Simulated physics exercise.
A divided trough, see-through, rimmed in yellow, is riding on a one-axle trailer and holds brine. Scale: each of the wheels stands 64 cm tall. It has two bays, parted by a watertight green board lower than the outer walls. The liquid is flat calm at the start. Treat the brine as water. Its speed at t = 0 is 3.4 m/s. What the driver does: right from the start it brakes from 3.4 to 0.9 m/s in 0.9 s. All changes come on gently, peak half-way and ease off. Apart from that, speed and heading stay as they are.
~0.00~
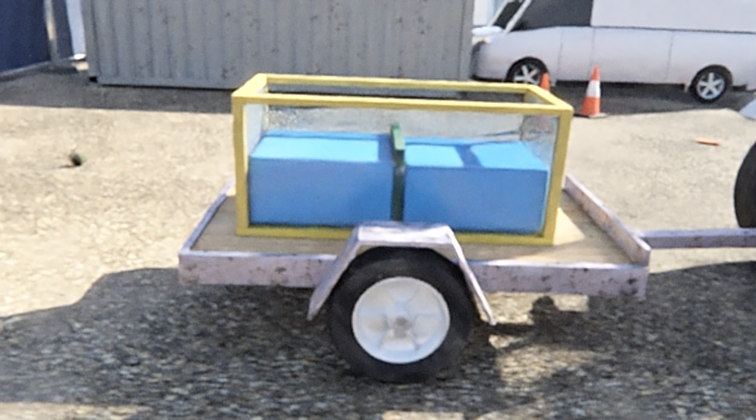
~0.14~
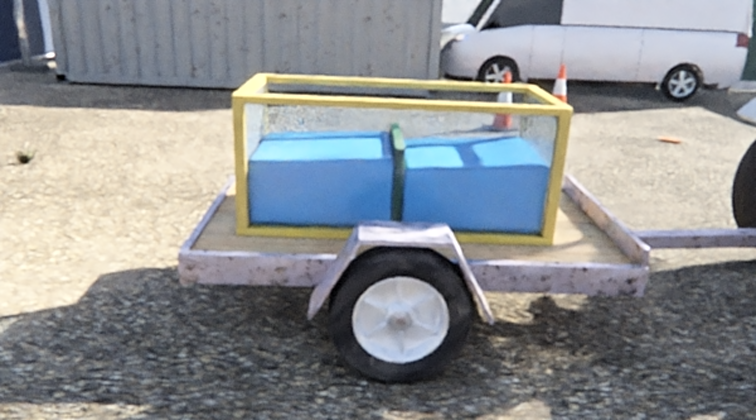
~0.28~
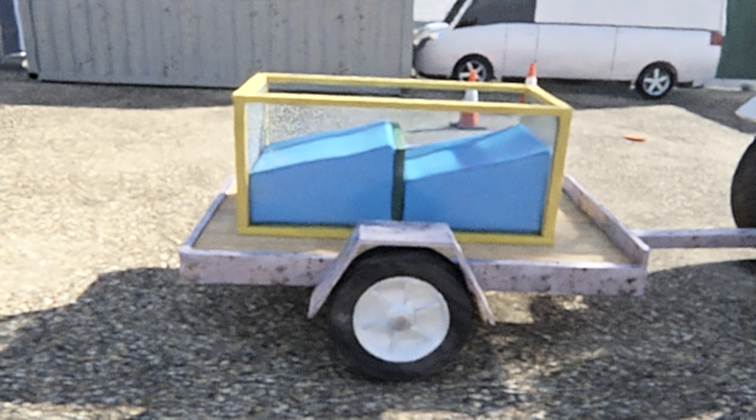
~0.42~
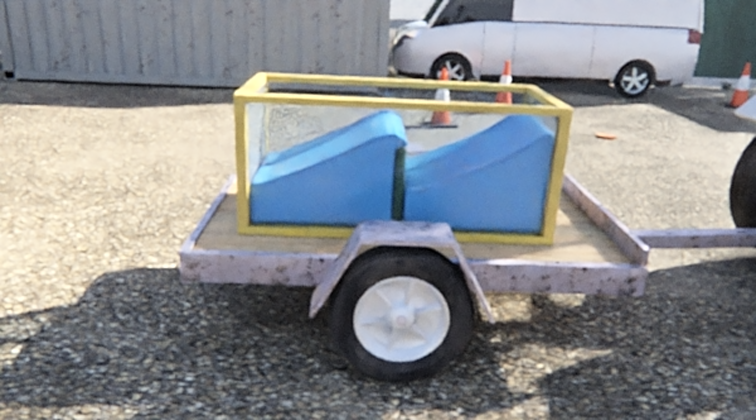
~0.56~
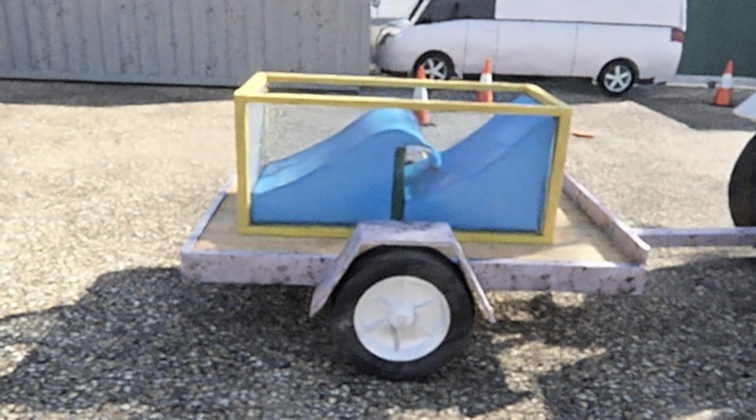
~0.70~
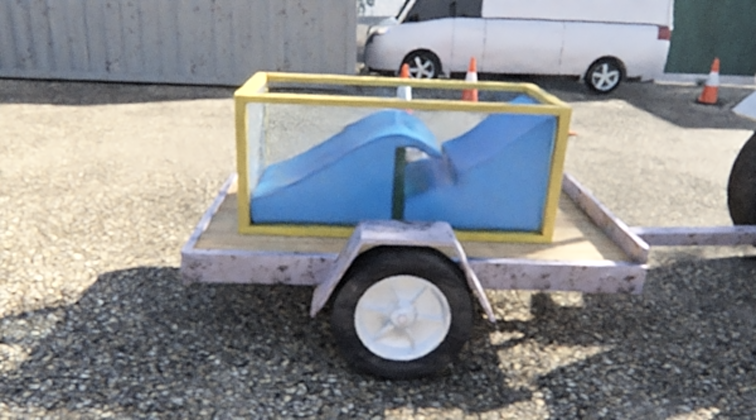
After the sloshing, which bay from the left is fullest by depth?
It is deepest in the second one.
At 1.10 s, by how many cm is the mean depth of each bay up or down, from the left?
From the left: 5 down, 5 up.
By 1.10 s the bays hold 30, 39 cm, left to right.
By 1.50 s the bays hold 31, 38 cm, left to right.
By 2.00 s the bays hold 31, 38 cm, left to right.
By 3.88 s the bays hold 31, 38 cm, left to right.
